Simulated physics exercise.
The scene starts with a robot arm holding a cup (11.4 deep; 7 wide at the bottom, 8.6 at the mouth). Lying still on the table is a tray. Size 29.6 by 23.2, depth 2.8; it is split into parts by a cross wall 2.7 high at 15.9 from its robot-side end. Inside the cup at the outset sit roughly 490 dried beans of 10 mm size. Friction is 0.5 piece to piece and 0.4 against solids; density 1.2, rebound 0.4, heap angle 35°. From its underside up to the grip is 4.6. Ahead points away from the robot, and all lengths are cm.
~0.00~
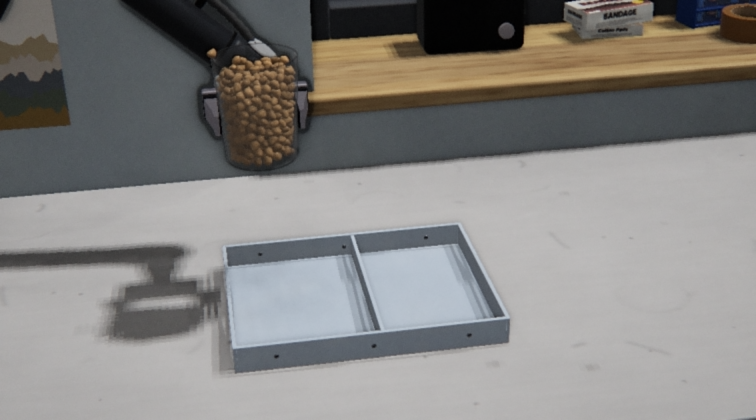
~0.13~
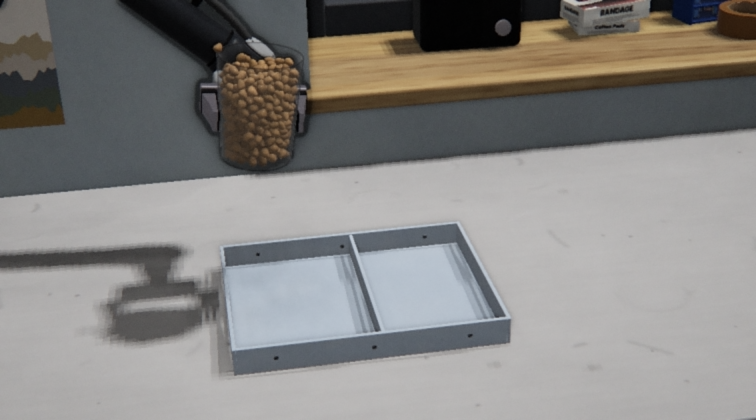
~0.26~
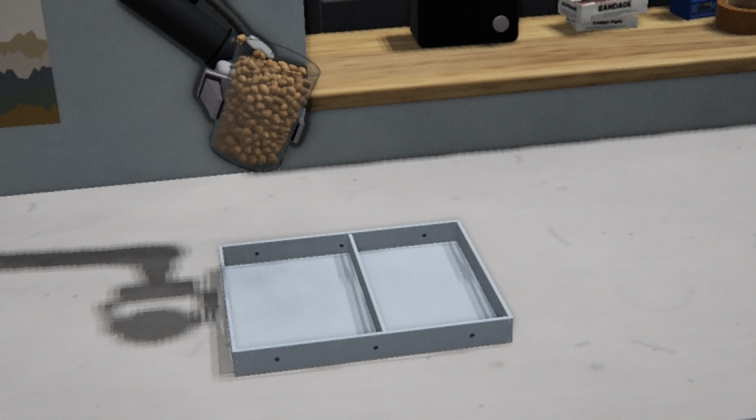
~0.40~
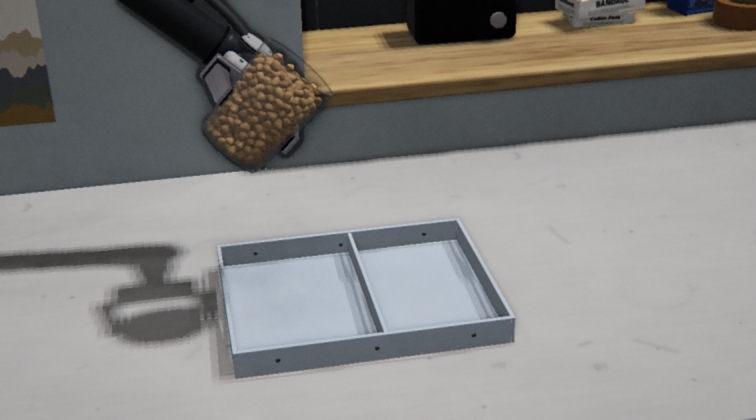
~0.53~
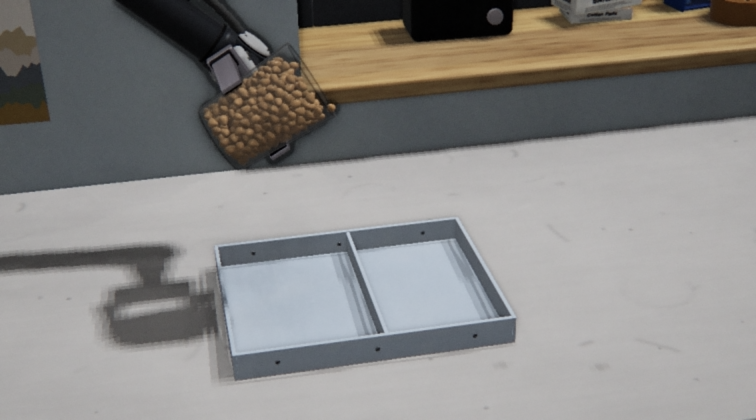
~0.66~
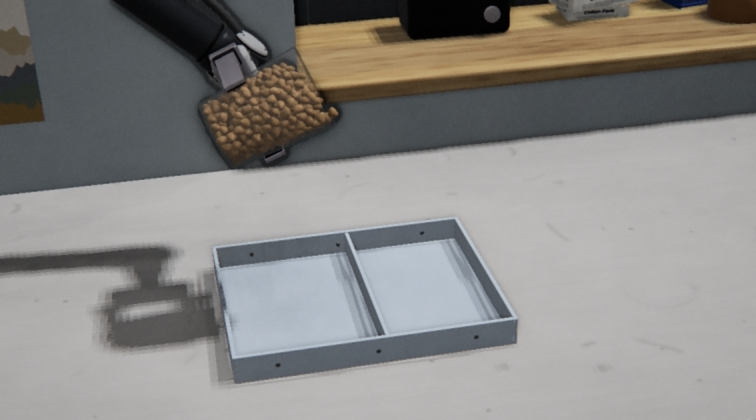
A robot arm held a clear cup full of tan beans above a pale table and steadily tilted it over to the right, while a gray two-part tray sat empty in front.
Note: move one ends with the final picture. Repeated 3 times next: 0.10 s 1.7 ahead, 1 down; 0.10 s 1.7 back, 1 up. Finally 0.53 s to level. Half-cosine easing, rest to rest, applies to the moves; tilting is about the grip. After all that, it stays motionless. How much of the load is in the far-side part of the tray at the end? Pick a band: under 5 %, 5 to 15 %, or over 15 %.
5 to 15 %.
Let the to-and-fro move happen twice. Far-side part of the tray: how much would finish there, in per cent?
That share would be near 5 percent.
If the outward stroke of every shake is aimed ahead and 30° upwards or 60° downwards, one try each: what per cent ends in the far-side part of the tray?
You'd get some 20 per cent with the first setting and some 5 per cent with the second.
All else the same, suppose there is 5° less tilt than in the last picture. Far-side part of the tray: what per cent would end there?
Some 5 %.
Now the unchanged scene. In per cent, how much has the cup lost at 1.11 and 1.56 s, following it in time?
Estimates in order: Close to 5, close to 10.
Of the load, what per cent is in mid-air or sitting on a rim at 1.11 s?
About 3 %.
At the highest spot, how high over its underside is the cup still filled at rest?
11.5 cm.
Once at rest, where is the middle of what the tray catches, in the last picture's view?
Roughly at (406, 294) in the last picture.
After 1.11 s, tilted 67° forward, highest piece 27 above the table; 455 in the cup, 17 in the far-side part, 2 in the robot-side part, 13 in flight or on a rim.
After 1.56 s, tilted 26° forward, highest piece 30 above the table; 439 in the cup, 37 in the far-side part, 9 in the robot-side part, 2 in flight or on a rim.
After 1.99 s, level, highest piece 31 above the table; 439 in the cup, 38 in the far-side part, 10 in the robot-side part.
After 3.04 s, level, highest piece 31 above the table; 439 in the cup, 38 in the far-side part, 10 in the robot-side part.
At rest, 439 in the cup, 38 in the far-side part, 10 in the robot-side part. That is 8 % in the far-side part of the tray.
